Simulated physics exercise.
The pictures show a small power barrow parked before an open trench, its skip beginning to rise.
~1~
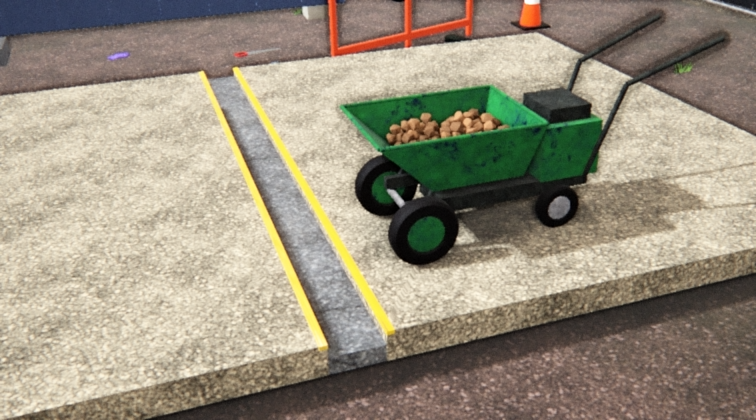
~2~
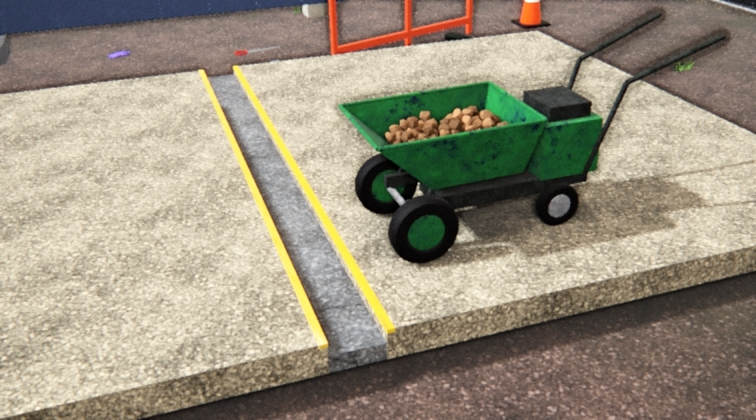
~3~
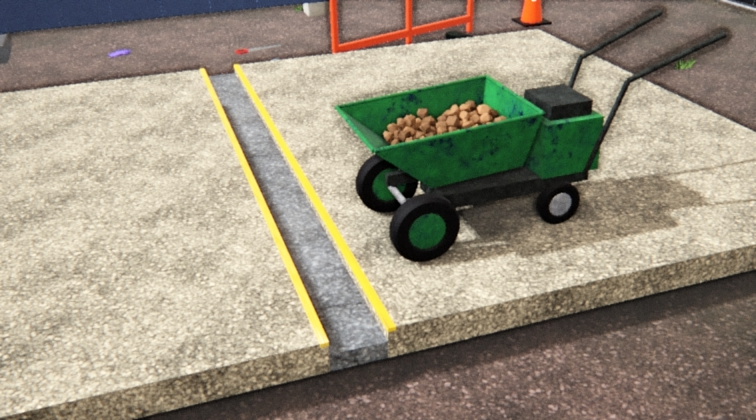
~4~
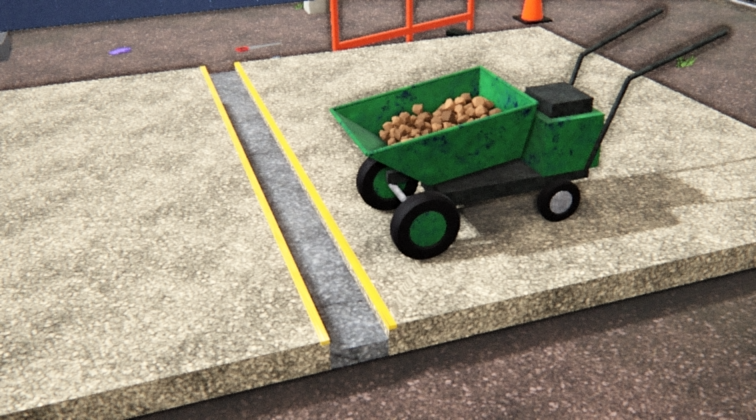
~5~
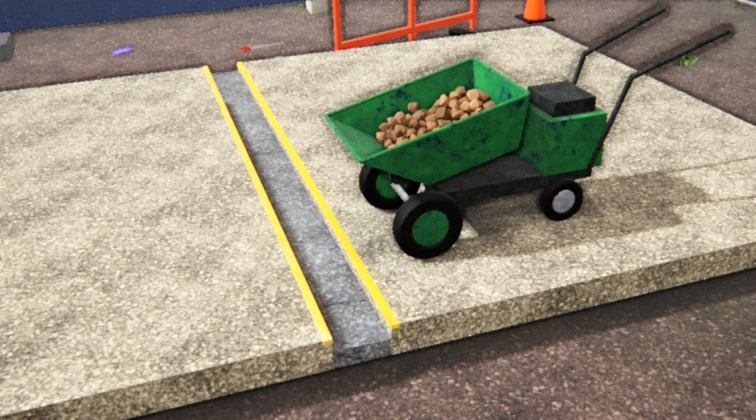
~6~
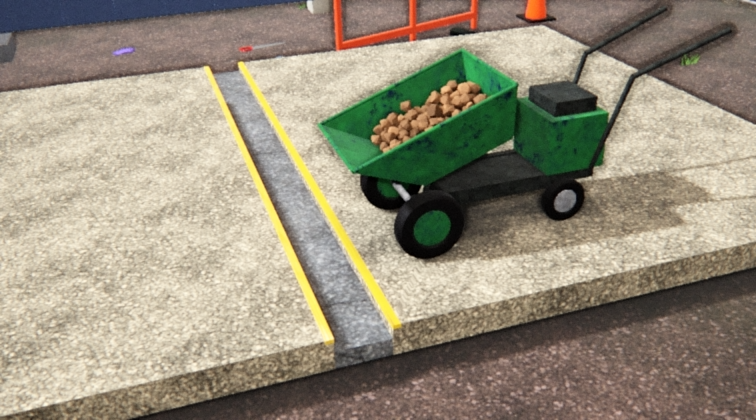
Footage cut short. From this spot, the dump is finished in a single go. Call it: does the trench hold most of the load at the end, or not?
Not - it holds the smaller portion.
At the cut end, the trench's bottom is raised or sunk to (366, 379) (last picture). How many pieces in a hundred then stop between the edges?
40 %.
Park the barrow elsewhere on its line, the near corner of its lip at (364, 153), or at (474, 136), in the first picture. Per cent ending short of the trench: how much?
0 and 40 in a hundred, in that order.
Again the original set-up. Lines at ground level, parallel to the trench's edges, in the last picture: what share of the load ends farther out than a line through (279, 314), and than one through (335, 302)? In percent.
Respectively 20 and 70 %.
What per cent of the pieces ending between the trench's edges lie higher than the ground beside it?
Close to 35 percent.
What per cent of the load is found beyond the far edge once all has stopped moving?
Near 50 in every hundred.
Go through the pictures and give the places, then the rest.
The first picture shows lip of the skip at (380, 150), level; top of the load at (456, 128), clay clods; first edge of the trench at (372, 298); far edge at (308, 312), the trench under half as wide as the skip, and shallow for its width.
The second picture shows lip of the skip at (378, 150), level; top of the load at (455, 125).
The third picture shows lip of the skip at (374, 151), tipped barely; top of the load at (453, 122).
The fourth picture shows lip of the skip at (368, 155), tipped a little; top of the load at (460, 118).
The fifth picture shows lip of the skip at (361, 162), tipped a little; top of the load at (466, 108).
The sixth picture shows lip of the skip at (354, 172), tipped clearly; top of the load at (458, 102); first edge of the trench at (378, 292); far edge at (314, 306).
Soon, skip tipped steeply; all in the skip.
A while on, skip tipped right over; about two thirds in the skip; a small part in or heaped over the trench; about a quarter beyond it; a stray few falling.
Towards the end, skip tipped right over; about a quarter in the skip; about a quarter in or heaped over the trench; about half beyond it.
Finally, skip tipped right over; about a quarter in the skip; about a quarter in or heaped over the trench; about half beyond it.
